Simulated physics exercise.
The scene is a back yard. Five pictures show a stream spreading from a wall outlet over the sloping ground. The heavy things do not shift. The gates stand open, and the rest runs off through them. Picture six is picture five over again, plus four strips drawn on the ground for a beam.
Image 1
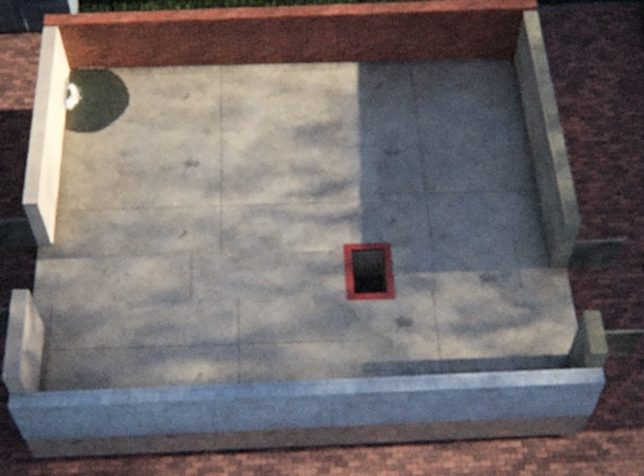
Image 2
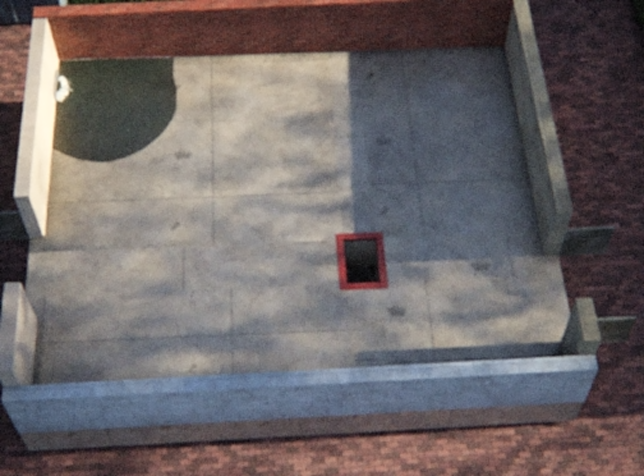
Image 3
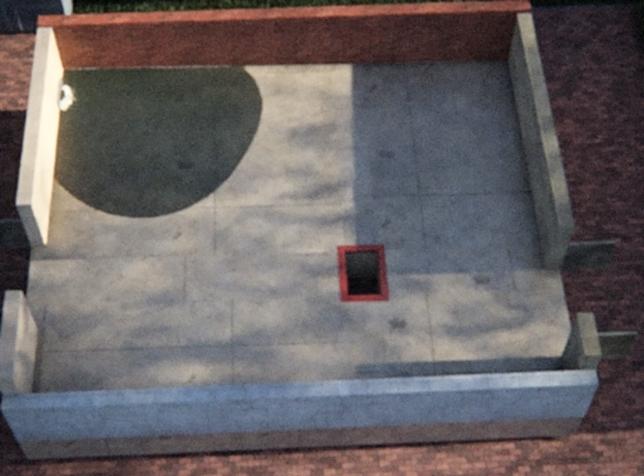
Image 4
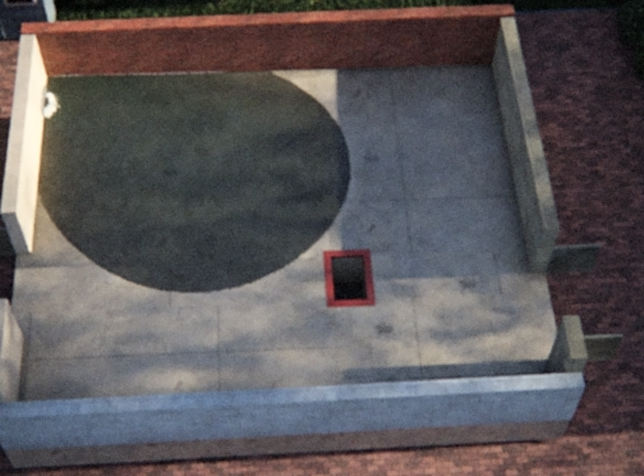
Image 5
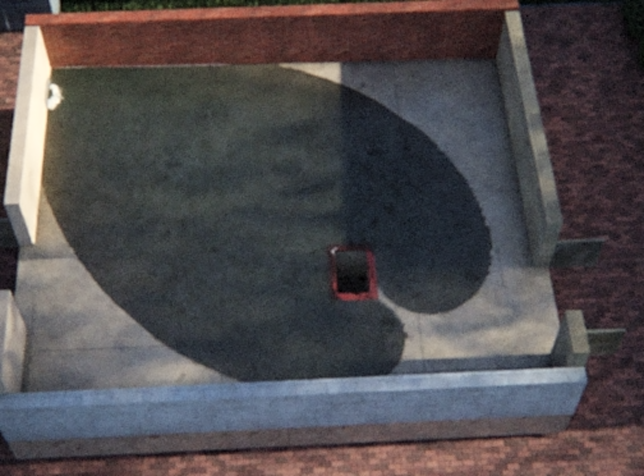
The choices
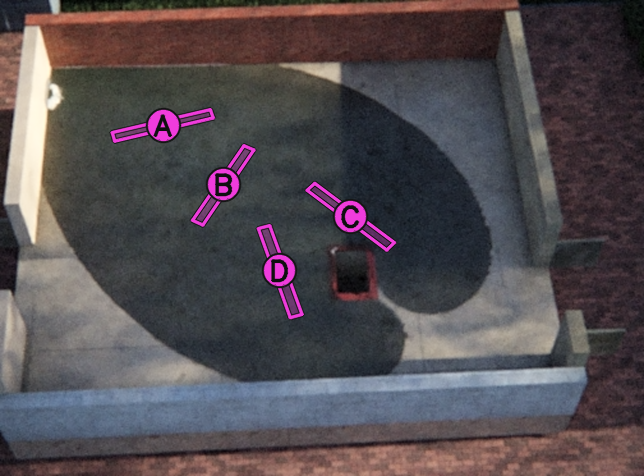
A dark, wet patch spreads from a small pale outlet in the upper left corner of a paved yard, seen from high above, while the camera shifts slightly. Pale walls with open gaps on both sides, a brick-red wall at the back and a blue-grey one in front enclose a red-framed pit right of centre. The rounded patch widens rightward and downward across the slabs, then surrounds most of the pit in two lobes.
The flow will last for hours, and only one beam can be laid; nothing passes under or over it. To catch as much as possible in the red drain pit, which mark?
C is best.
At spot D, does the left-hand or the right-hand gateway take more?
The right gate.
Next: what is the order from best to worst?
Best to worst: C, D, A, B.
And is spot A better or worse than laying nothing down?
It is worse.
In magenta, A from (113, 136) to (211, 113); B from (197, 222) to (248, 147); C from (310, 186) to (390, 246); D from (264, 227) to (296, 316).
With A, about 8 % of the stream goes into the red drain pit, about 92 % out by the gates.
With B, about 4 % of the stream goes into the red drain pit, about 96 % out by the gates.
With C, about 26 % of the stream goes into the red drain pit, about 74 % out by the gates.
With D, about 19 % of the stream goes into the red drain pit, about 81 % out by the gates.
